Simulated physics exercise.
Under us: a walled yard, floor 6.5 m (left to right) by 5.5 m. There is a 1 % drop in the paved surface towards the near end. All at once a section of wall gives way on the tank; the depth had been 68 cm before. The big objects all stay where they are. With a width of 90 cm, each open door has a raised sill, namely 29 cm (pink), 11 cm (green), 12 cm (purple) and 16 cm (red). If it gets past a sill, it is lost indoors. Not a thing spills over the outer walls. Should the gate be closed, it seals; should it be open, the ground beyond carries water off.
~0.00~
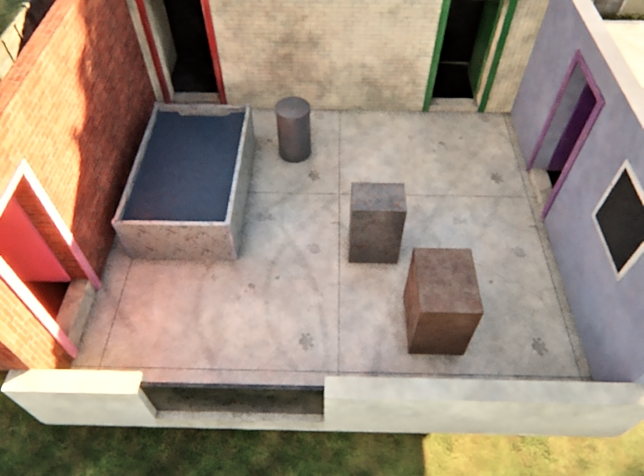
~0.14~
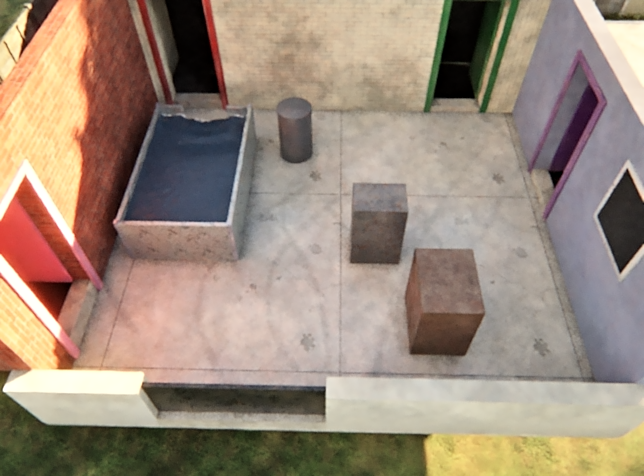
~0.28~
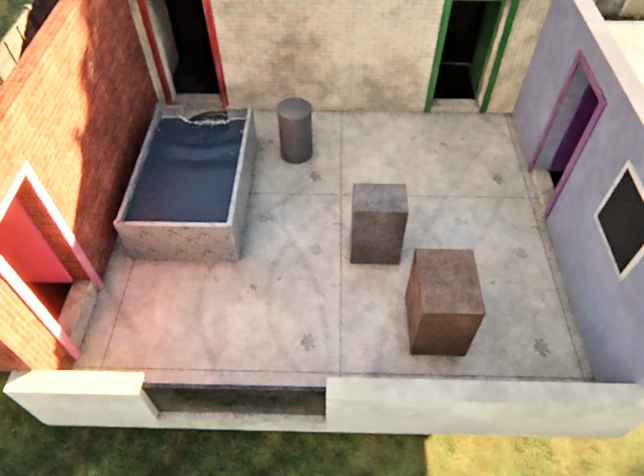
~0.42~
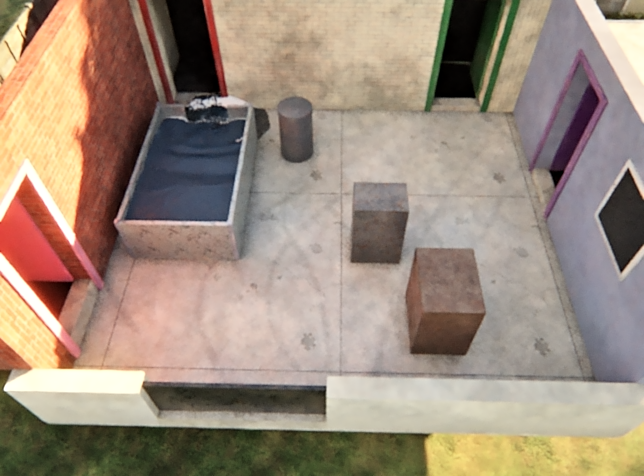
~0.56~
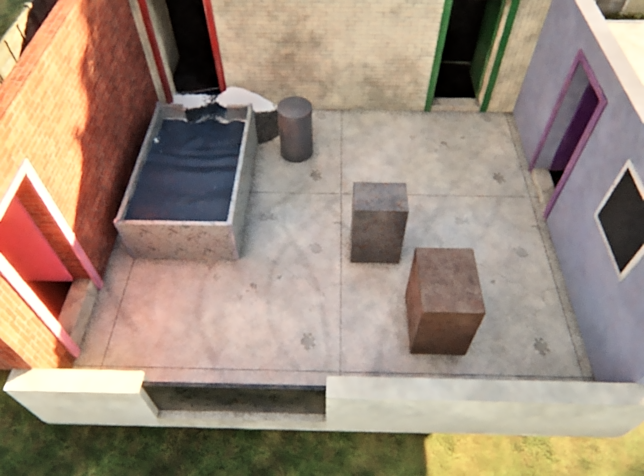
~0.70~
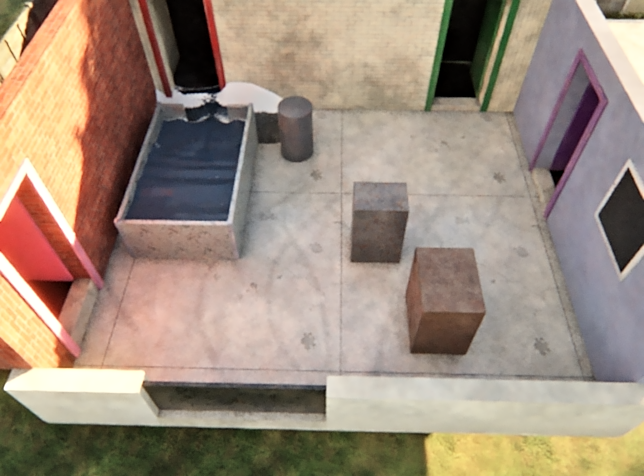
Water pours from the far side of a stone tank and spreads behind it.
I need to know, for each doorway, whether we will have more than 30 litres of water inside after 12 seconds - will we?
My prediction: At the pink door the amount will not overshoot the limit; at the green door the amount will not overshoot the limit; at the purple door the amount will not overshoot the limit; at the red door the amount will overshoot the limit.
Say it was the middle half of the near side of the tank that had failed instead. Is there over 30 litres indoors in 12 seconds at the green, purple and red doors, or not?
Green: Within the limit; purple: Within the limit; red: Within the limit.
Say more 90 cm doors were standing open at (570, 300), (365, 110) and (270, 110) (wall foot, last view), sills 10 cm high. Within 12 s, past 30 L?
Note, doorways in listed order: Stays short, stays short, goes beyond.
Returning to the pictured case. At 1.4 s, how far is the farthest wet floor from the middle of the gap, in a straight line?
Distance: Approx. 3.4 m.
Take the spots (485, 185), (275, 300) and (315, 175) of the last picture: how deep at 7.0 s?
About 7, 3 and 0 cm respectively.
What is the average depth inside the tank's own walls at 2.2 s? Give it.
The mean depth is around 43 cm.
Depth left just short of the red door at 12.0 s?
Depth: Approx. 9.5 cm.
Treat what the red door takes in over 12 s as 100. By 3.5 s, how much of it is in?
80 per cent, roughly.
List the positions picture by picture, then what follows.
The first picture shows the tank at (190, 162) is whole and still, 68 cm deep.
In the second picture, water pours out on the tank's far side and has run 0.5 m, to a hidden place; typically 7 cm deep outside, 68 cm at the tank's back.
In the third picture, water pours out on the tank's far side and has run 0.8 m, to a hidden place; typically 10 cm deep outside, 68 cm at the tank's back.
In the fourth picture, water pours out on the tank's far side and has run 1.2 m, to (258, 109); typically 9 cm deep outside, 68 cm at the tank's back.
In the fifth picture, the front is at a hidden place, 1.5 m from the gap on the tank's far side; 1.9 m2 of floor is under water; 68 cm left at the back of the tank.
In the sixth picture, water pours out on the tank's far side and has run 1.7 m, to a hidden place; typically 10 cm deep outside, 68 cm at the tank's back.
After 1.4 s water covers 15 % of the floor and is deepest (44 cm) near (229, 110); pink door not reached, green door not reached, purple door not reached, red door 37 cm at the sill, 100 L in.
After 2.2 s water covers 25 % of the floor and is deepest (40 cm) near (229, 110); pink door not reached, green door 3 cm at the sill, 0 L in, purple door not reached, red door 35 cm at the sill, 211 L in.
After 3.5 s water covers 45 % of the floor and is deepest (28 cm) near (219, 110); pink door 6 cm at the sill, 0 L in, green door 3 cm at the sill, 0 L in, purple door 13 cm at the sill, 0 L in, red door 25 cm at the sill, 316 L in.
After 7.0 s water covers 80 % of the floor and is deepest (19 cm) near (219, 110); pink door 5 cm at the sill, 0 L in, green door 6 cm at the sill, 0 L in, purple door 8 cm at the sill, 1 L in, red door 17 cm at the sill, 398 L in.
After 12.0 s water covers 95 % of the floor and is deepest (12 cm) near (543, 406); pink door 3 cm at the sill, 0 L in, green door 4 cm at the sill, 0 L in, purple door 5 cm at the sill, 1 L in, red door 10 cm at the sill, 402 L in.
